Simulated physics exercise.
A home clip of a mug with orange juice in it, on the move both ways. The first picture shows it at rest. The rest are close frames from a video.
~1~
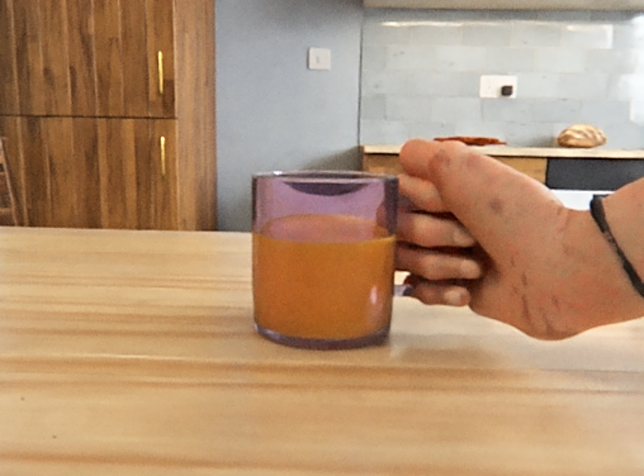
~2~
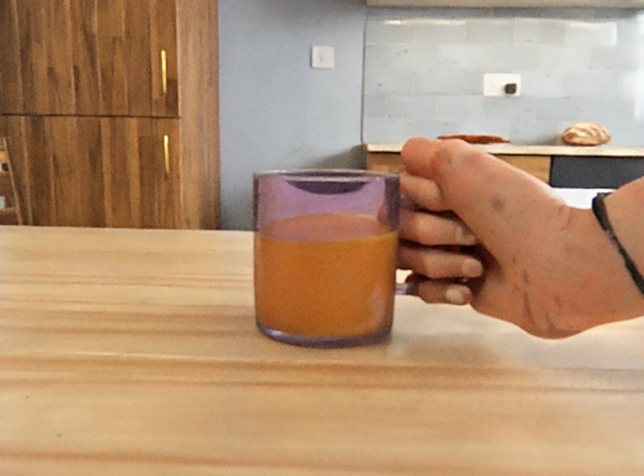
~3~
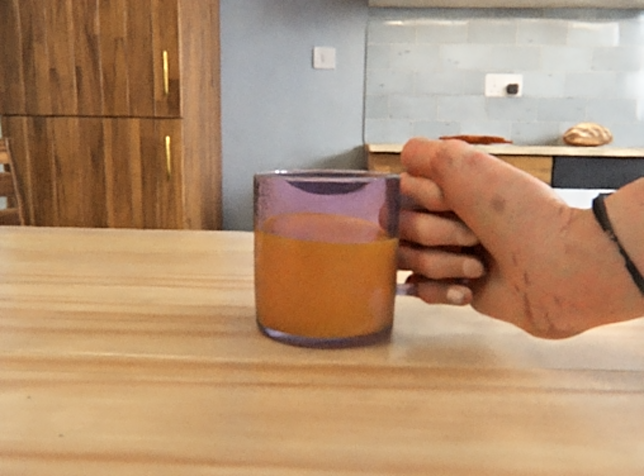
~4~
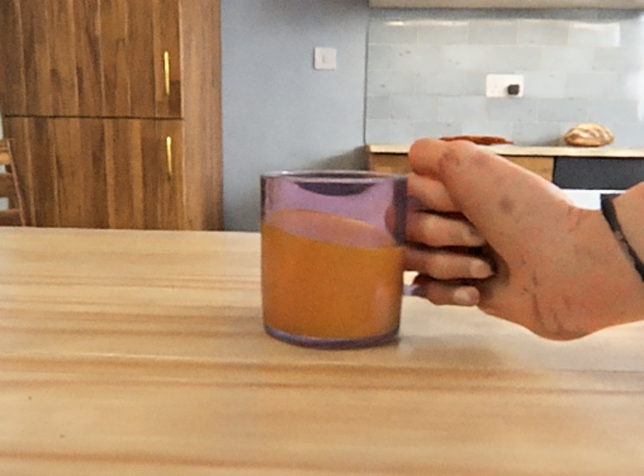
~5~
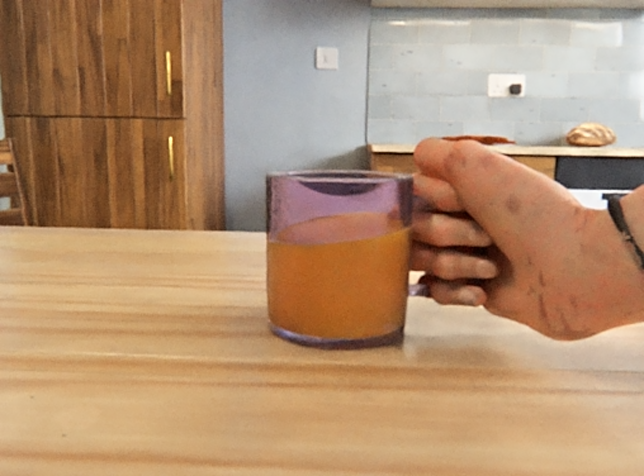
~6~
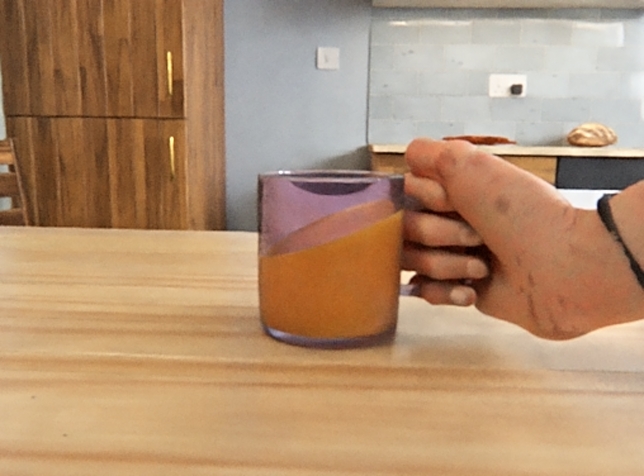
A hand with a dark band at the wrist grips the handle of a clear purple mug on a pale wooden table, seen from just above table height in a kitchen. Orange juice fills much of the mug, with brown cabinets behind at left and bread on a counter at right. The hand shifts the mug slightly right, then back left, as the juice rocks side to side, finally sloping steeply up toward the right.
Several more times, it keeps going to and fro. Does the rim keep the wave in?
No, it overflows.
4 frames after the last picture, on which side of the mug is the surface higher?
To the right-hand edge, I'd say.
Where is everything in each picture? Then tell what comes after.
The first frame shows mug (324, 247) about two thirds full; at rest.
The second frame shows mug about two thirds full, surface at (326, 232); surface a little higher on the right.
The third frame shows mug (326, 246) about two thirds full; surface a little higher on the left.
The fourth frame shows mug about two thirds full, surface at (334, 234); surface clearly higher on the left.
The fifth frame shows mug (338, 246) about two thirds full; surface a little higher on the right.
The sixth frame shows mug about two thirds full, surface at (329, 233); surface much higher on the right.
Next, the highest wave so far goes over the rim.
Finally, the highest wave so far goes over the rim; some is on the top.
